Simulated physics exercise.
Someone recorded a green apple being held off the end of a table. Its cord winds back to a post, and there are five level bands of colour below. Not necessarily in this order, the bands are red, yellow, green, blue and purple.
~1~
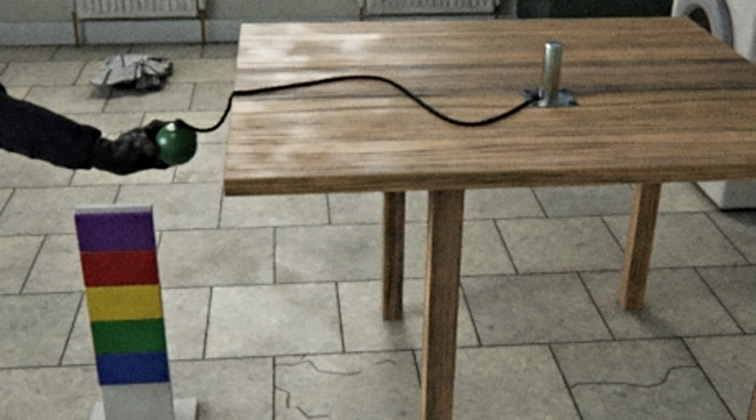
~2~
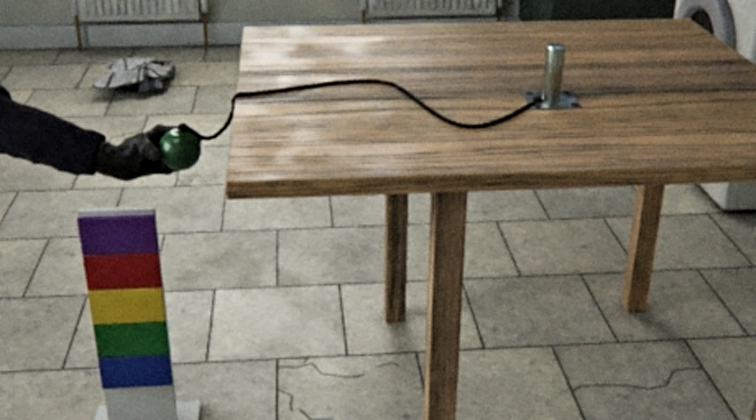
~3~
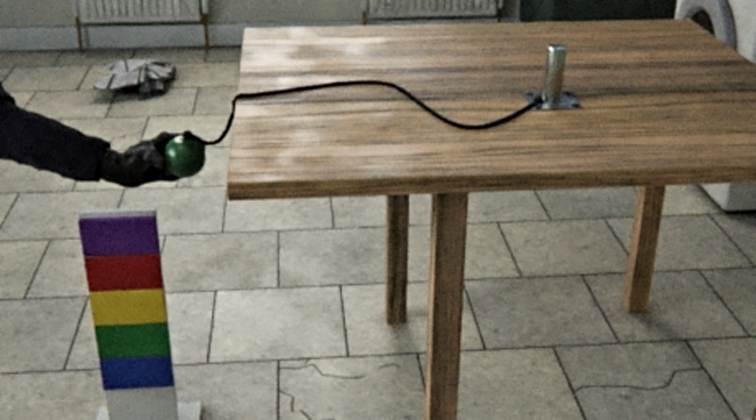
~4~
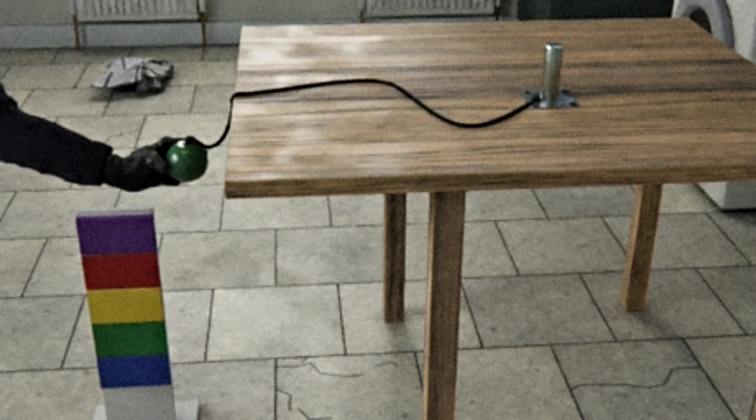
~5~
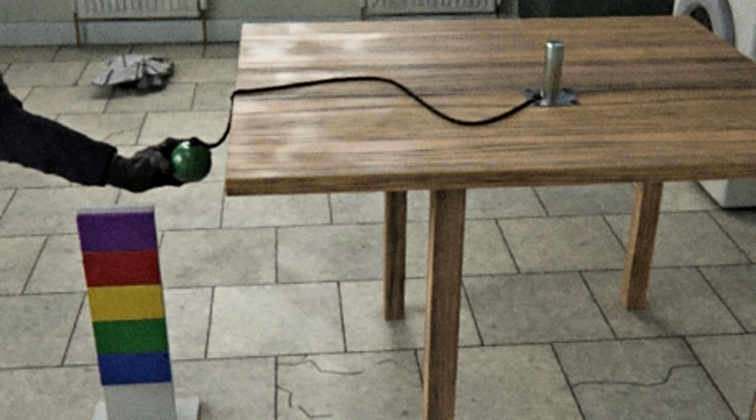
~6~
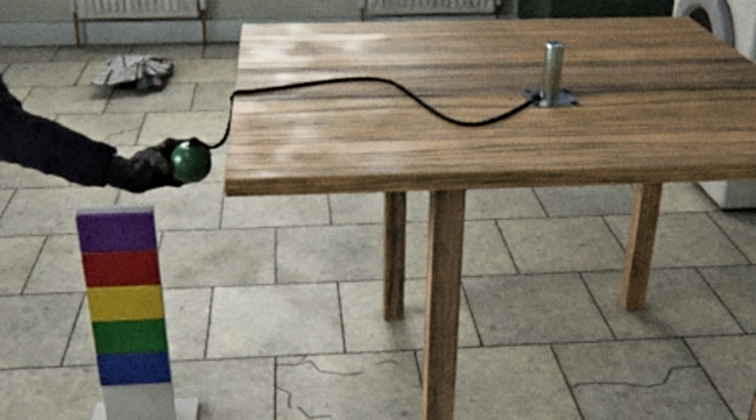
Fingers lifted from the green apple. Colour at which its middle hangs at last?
The yellow one.
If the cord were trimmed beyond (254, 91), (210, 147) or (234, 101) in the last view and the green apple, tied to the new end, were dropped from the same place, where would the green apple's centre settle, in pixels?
First (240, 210), then (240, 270), then (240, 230).
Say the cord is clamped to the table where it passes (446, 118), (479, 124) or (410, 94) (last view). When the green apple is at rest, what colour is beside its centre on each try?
First try red, second try red, third try purple.
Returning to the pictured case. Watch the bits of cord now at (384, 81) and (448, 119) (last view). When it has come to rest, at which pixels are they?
The first lands at (277, 109), while the second lands at (407, 103).
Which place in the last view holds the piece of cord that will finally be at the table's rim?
That spot is around (344, 80).
A little later, apple near (214, 288); level with yellow.
Next, apple near (275, 309); level with yellow.
Later still, apple near (236, 310); level with yellow.
When it is over, apple near (239, 316); level with yellow. At yellow.
